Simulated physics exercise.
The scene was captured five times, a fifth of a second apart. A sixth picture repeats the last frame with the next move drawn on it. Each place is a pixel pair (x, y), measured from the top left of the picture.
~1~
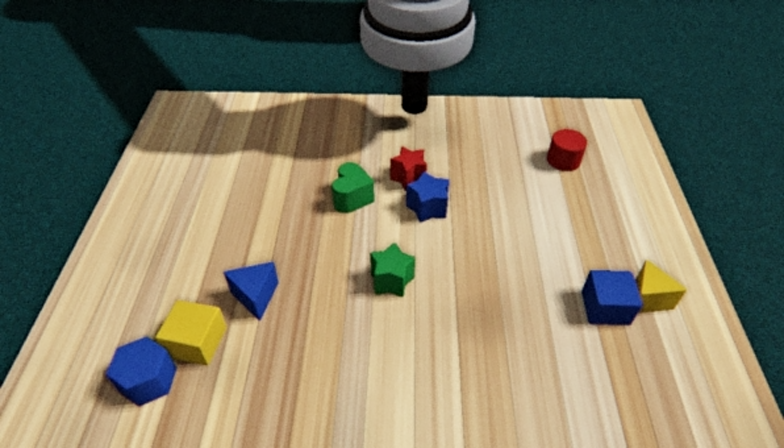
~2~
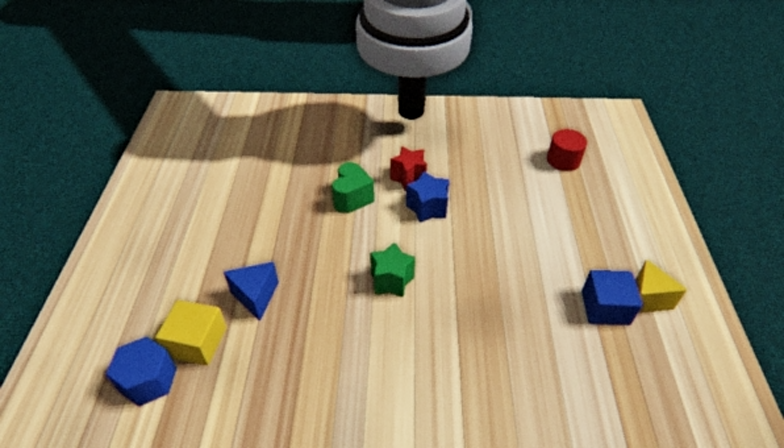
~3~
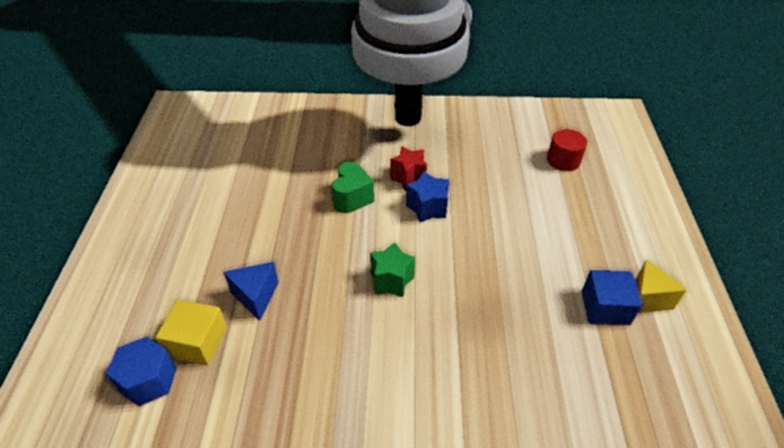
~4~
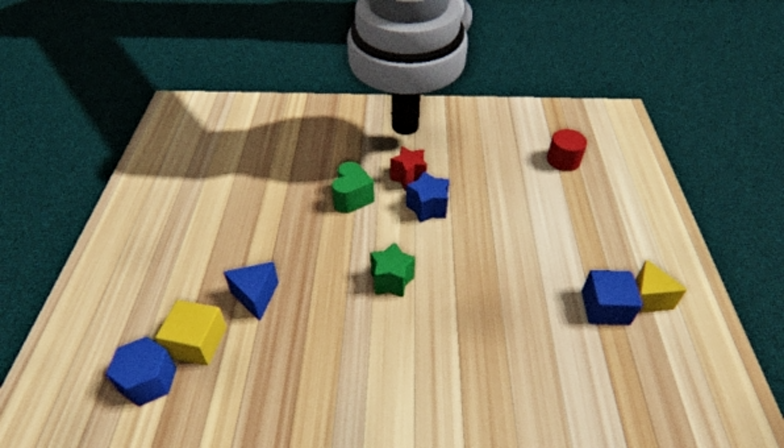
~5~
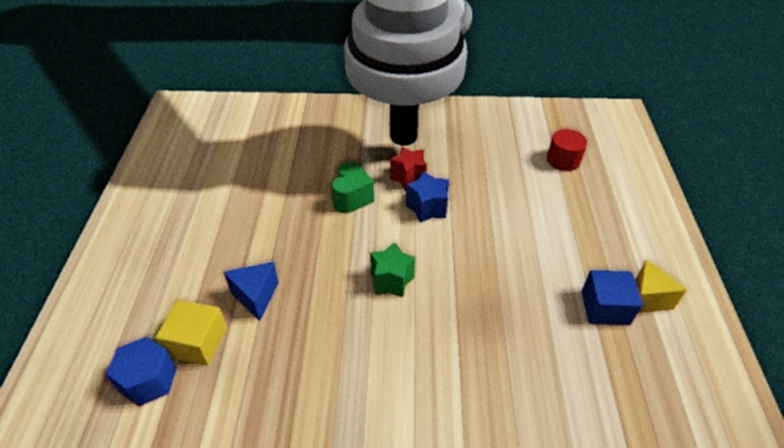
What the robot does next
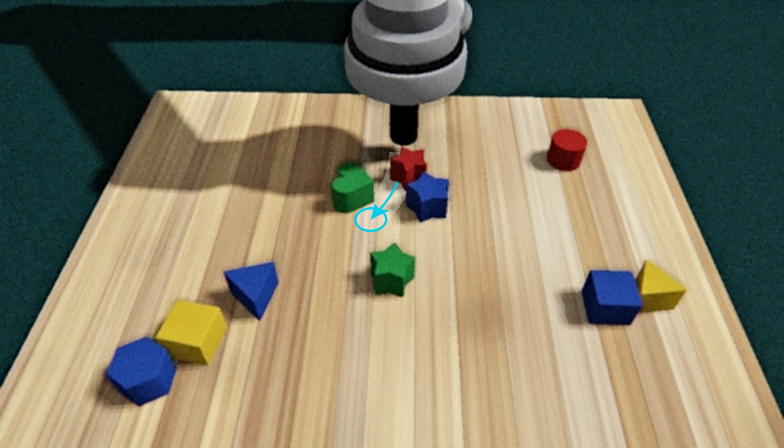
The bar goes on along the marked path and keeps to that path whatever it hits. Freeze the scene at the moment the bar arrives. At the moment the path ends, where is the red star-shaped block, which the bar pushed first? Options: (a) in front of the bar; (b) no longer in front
b
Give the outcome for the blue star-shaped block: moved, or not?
That block moves.
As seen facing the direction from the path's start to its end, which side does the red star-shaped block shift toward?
My prediction: Leftwards.
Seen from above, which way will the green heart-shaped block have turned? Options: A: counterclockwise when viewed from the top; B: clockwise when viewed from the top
The correct letter is B.
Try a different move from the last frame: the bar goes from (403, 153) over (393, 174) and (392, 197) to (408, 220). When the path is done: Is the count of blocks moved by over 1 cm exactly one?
My answer is no.
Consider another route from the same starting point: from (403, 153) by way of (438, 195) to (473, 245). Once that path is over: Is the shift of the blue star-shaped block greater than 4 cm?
No
Drawn move, from (403, 153) through (400, 175) and (389, 197) to (371, 219).
On the path given first. One third of the way, bar at (400, 161); red star-shaped block at (409, 172), turned 30° anticlockwise; blue star-shaped block at (432, 190).
Two thirds of the way, bar at (389, 183); red star-shaped block at (409, 191), turned 55° anticlockwise; blue star-shaped block at (441, 203), turned 30° anticlockwise.
At the end, bar at (370, 205); green heart-shaped block at (342, 181), turned 45° clockwise; green star-shaped block still; red star-shaped block at (405, 199), turned 85° anticlockwise; blue star-shaped block at (442, 204), turned 35° anticlockwise.
